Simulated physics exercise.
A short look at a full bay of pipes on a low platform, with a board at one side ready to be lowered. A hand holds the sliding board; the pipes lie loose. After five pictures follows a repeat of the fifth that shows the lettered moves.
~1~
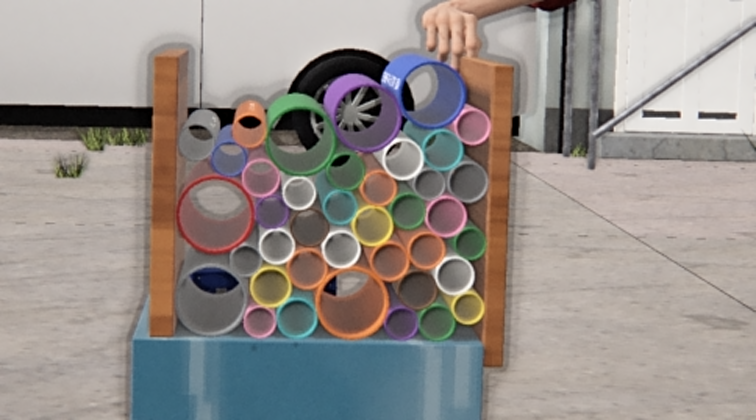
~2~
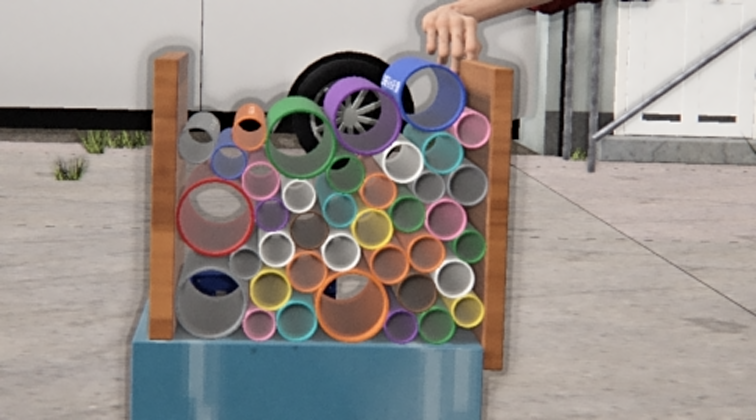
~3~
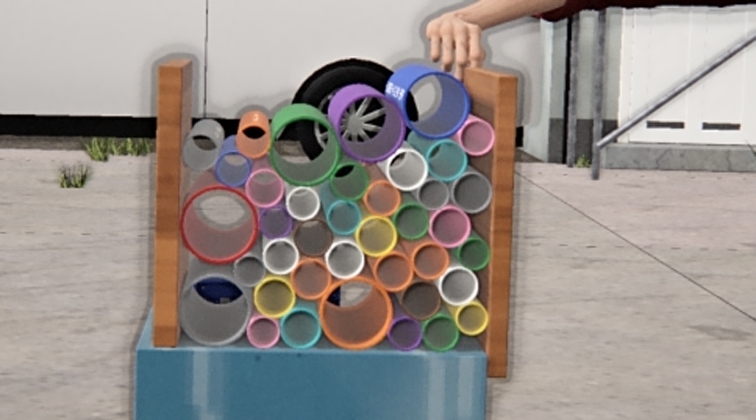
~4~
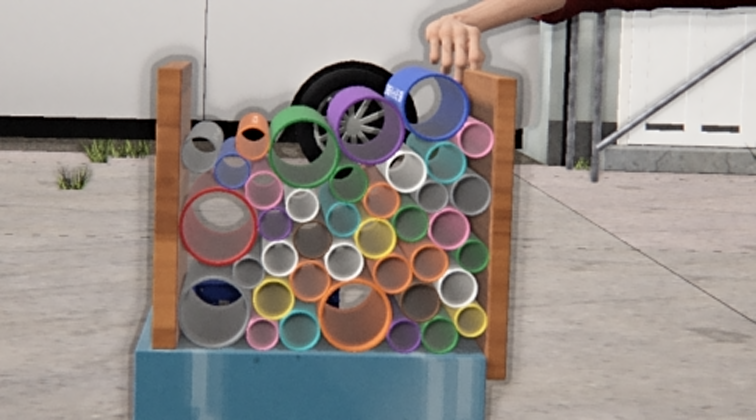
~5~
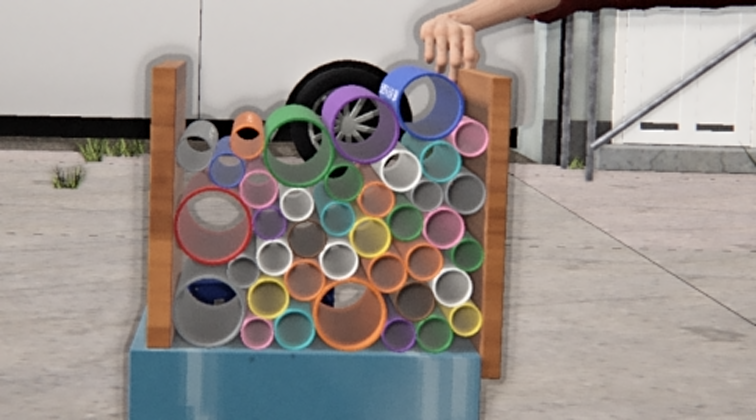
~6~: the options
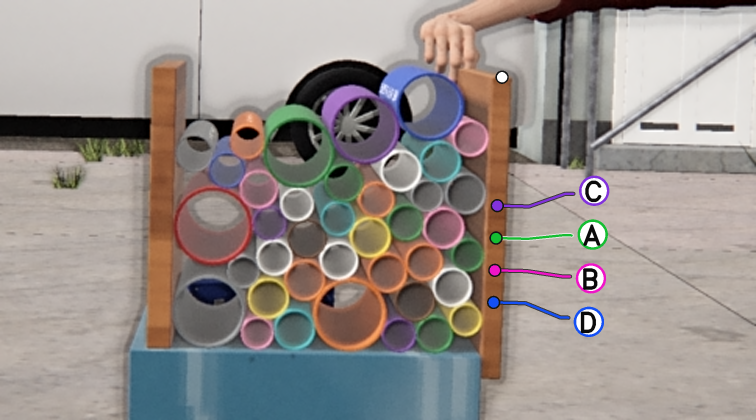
On a concrete lot beside a pale wall, loose pipes of many colours and sizes fill a bay between two wooden boards on a blue platform. A hand rests at the top of the right board while the whole view shifts slightly, and the pipes stay in the same arrangement.
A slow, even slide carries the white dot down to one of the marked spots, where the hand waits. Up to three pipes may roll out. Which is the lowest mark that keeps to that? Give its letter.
It can be let down to C.
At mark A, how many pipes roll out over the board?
The count is four.
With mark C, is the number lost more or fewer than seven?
Fewer than seven.
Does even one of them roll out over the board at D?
At D: Yes.
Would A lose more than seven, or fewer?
It loses fewer than seven.
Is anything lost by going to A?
Yes, at A.
On the marked copy, A at (496, 238); B at (495, 270); C at (498, 206); D at (494, 302); the white dot at (502, 77).
Taking C. A third of the way, top of the board (489, 136).
Two thirds of the way, top of the board (486, 203).
When it is over, top of the board (486, 205), one out over the board.
As for the rest, A four out over the board; B more than three out over the board; D more than three out over the board.
